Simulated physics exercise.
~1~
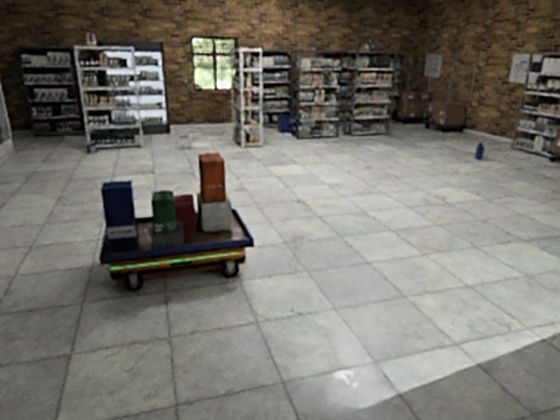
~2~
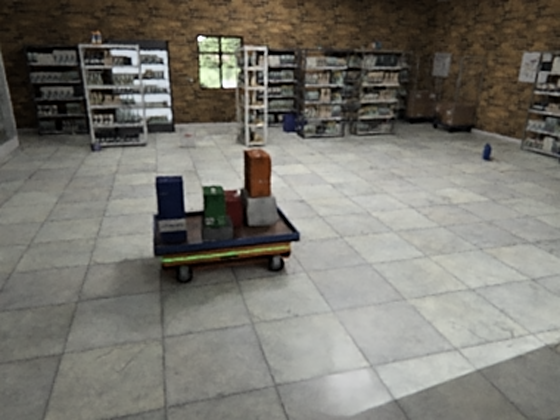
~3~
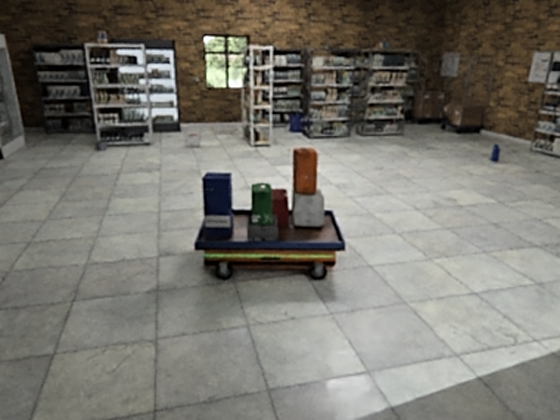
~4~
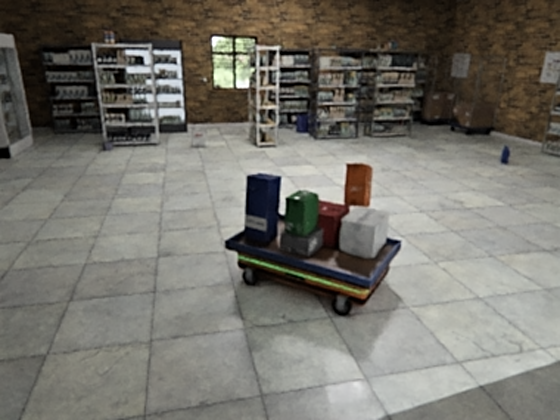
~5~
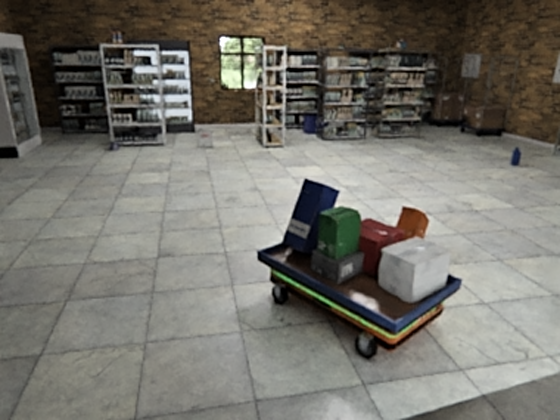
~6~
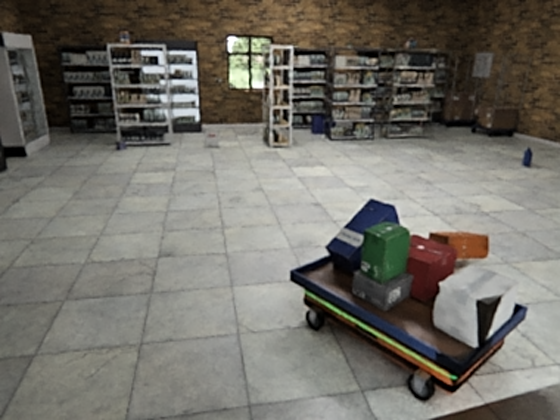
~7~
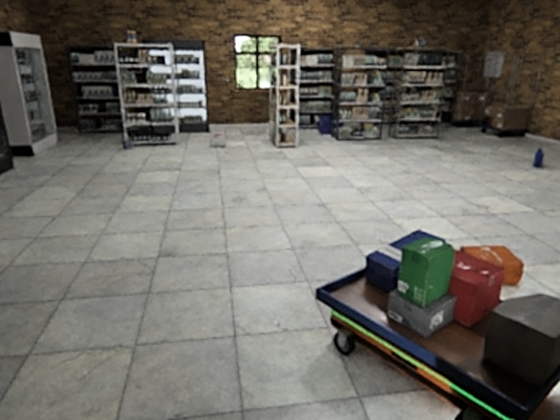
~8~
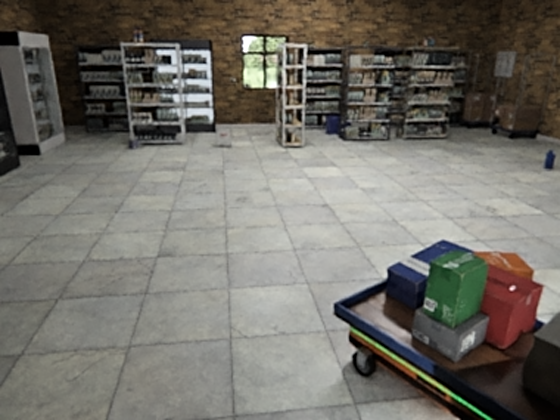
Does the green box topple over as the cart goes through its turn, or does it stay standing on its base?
The green box stays standing on its base through the turn, and it is still upright on the deck at the end.
